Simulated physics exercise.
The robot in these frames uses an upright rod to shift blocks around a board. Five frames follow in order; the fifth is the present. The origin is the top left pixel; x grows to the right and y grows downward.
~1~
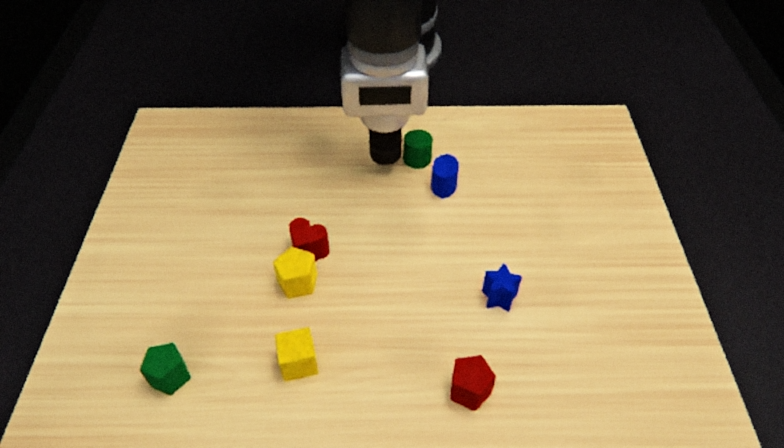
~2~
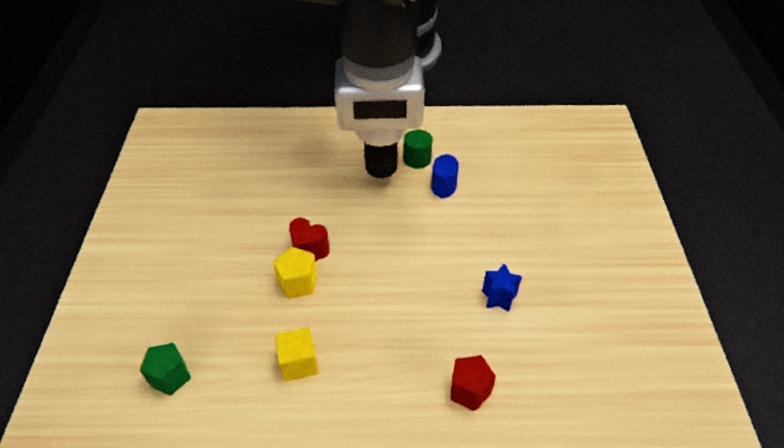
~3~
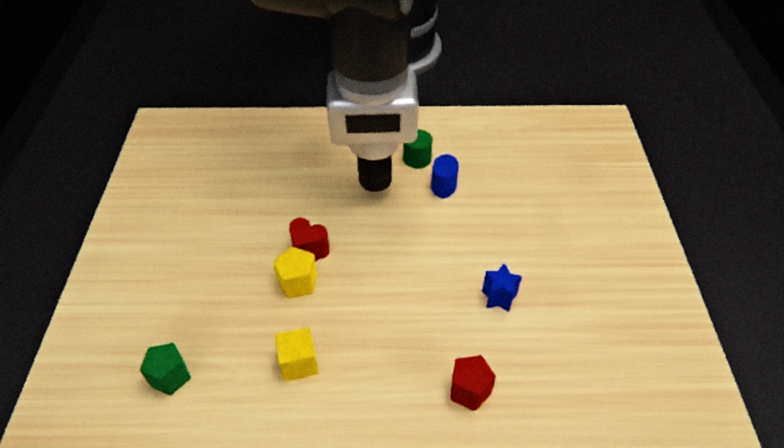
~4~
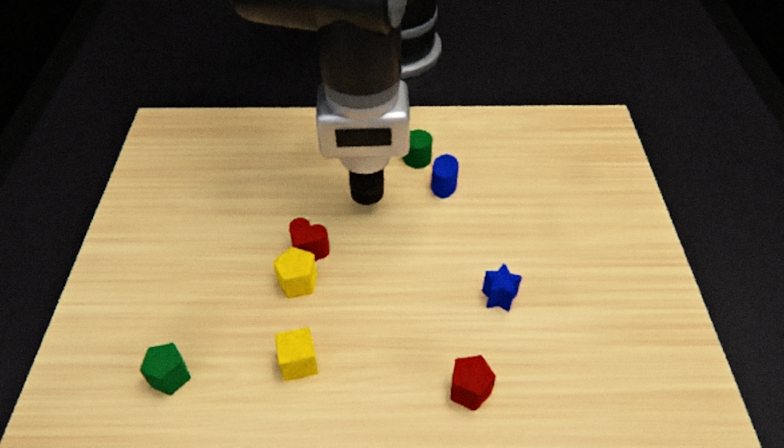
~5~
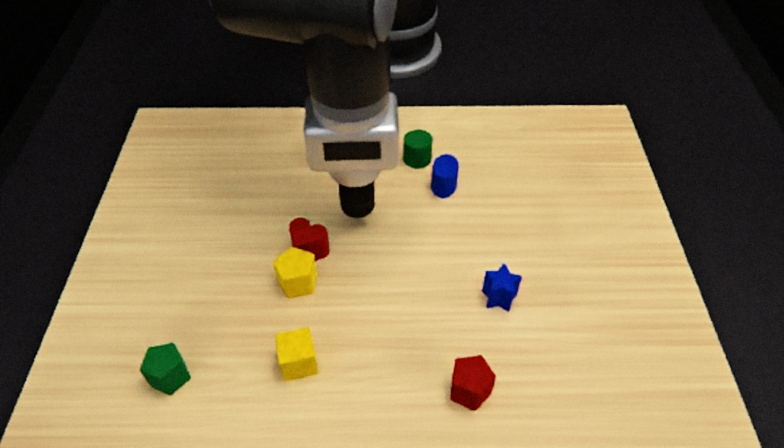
Robot arm with a dark rod moving slowly down and slightly left over a wooden board, the scattered coloured blocks staying still.
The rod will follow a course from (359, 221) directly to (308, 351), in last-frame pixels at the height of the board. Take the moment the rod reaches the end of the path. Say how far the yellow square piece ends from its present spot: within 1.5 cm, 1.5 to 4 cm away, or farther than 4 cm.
The middle band: 1.5 to 4 cm.
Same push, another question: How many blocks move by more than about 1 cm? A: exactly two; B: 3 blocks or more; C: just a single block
Choice C: Just a single block.
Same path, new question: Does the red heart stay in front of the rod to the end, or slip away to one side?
It comes off the rod's front.
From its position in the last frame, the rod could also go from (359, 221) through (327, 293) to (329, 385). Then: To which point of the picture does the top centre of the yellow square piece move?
Top centre: (286, 377).
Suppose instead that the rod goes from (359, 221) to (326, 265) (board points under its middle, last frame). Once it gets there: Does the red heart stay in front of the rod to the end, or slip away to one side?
The block gets away.
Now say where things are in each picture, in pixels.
In the first frame, lower end of the rod at (386, 155), tops of blocks, yellow pentagon at (294, 263), yellow square piece at (295, 345), red heart at (306, 231).
In the second frame, rod at (381, 168), blocks as before.
In the third frame, rod at (375, 181), blocks as before.
In the fourth frame, rod at (367, 194), blocks as before.
In the fifth frame, rod at (358, 206), yellow pentagon at (294, 263), yellow square piece at (295, 345), red heart at (306, 231).
On the path given first. One third of the way, rod at (342, 246); red heart at (303, 234), turned 20° clockwise.
Two thirds of the way, rod at (324, 290); yellow pentagon at (292, 265); red heart at (303, 234), turned 20° clockwise.
At the end, rod at (305, 338); yellow pentagon at (292, 265); yellow square piece at (282, 366), turned 20° clockwise; red heart at (303, 234), turned 20° clockwise.
